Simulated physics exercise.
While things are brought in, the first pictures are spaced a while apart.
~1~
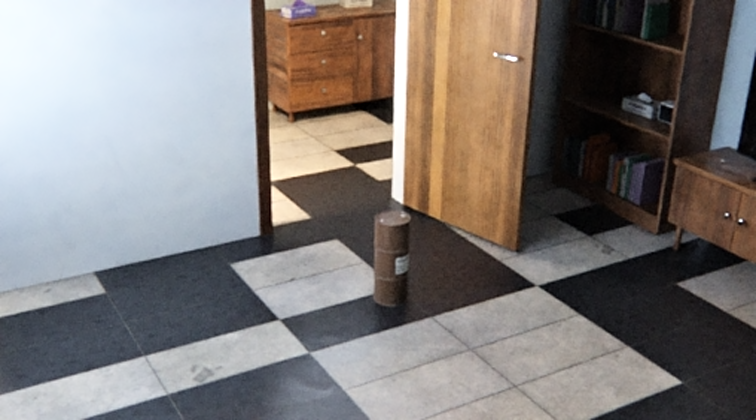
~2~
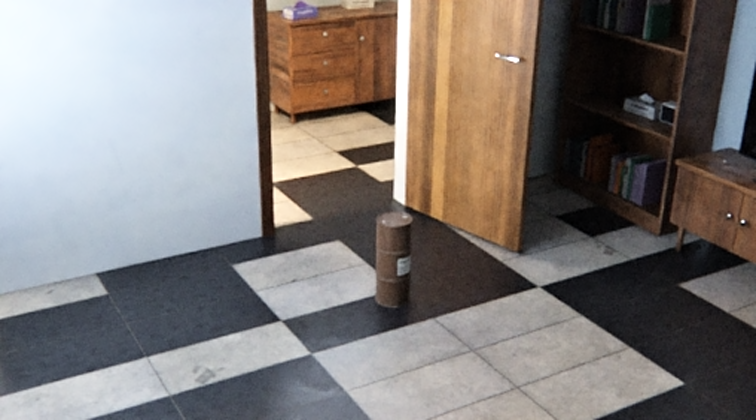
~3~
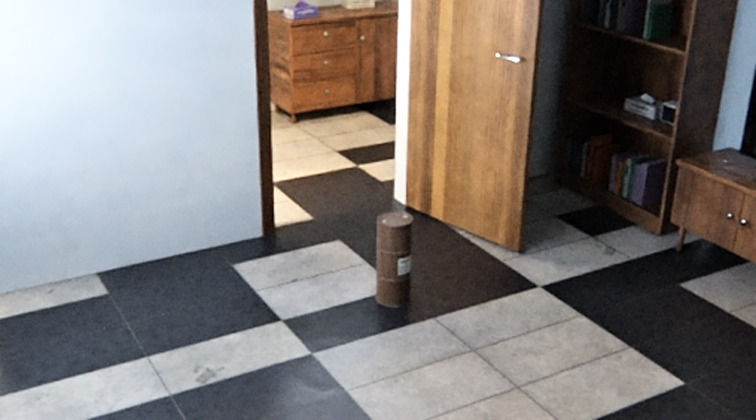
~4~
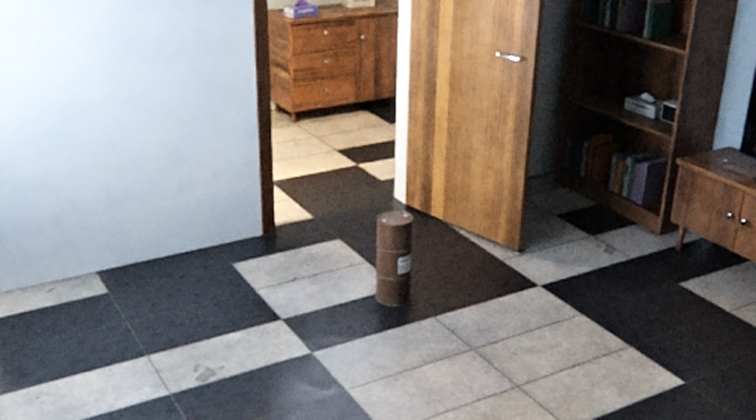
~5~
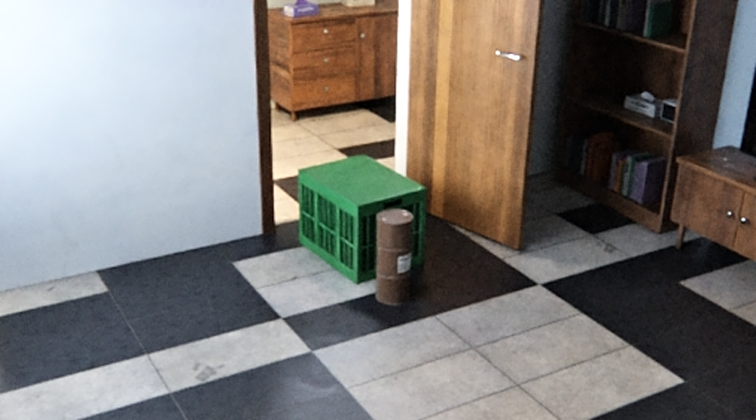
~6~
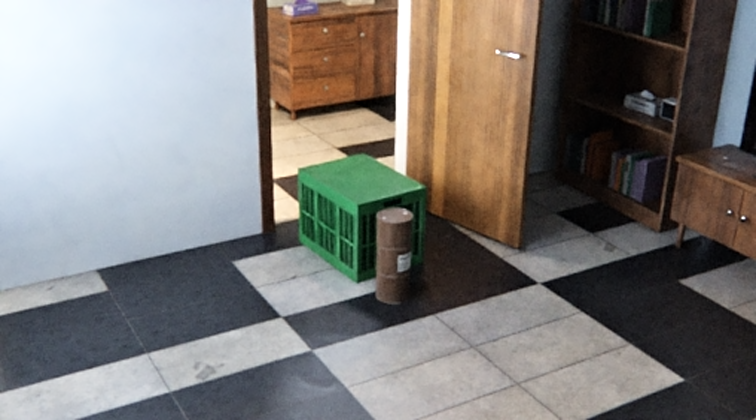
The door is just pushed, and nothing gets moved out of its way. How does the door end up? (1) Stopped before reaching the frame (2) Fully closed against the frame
(1) Stopped before reaching the frame.
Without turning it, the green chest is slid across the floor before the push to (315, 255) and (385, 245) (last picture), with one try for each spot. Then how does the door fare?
Held up partway; Held up partway.
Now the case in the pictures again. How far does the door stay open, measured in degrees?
The answer is roughly 65°.
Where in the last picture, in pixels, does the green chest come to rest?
Near (353, 215).
Then, 0.50 s later than the last frame, door 97° open.
Then, 0.80 s later than the last frame, door 84° open.
Then, 1.10 s later than the last frame, door 69° open.
Then, 1.20 s later than the last frame, door 65° open.
When it is over, door 63° open; both as before. End places, in pixels of the last picture, green chest near (353, 215).
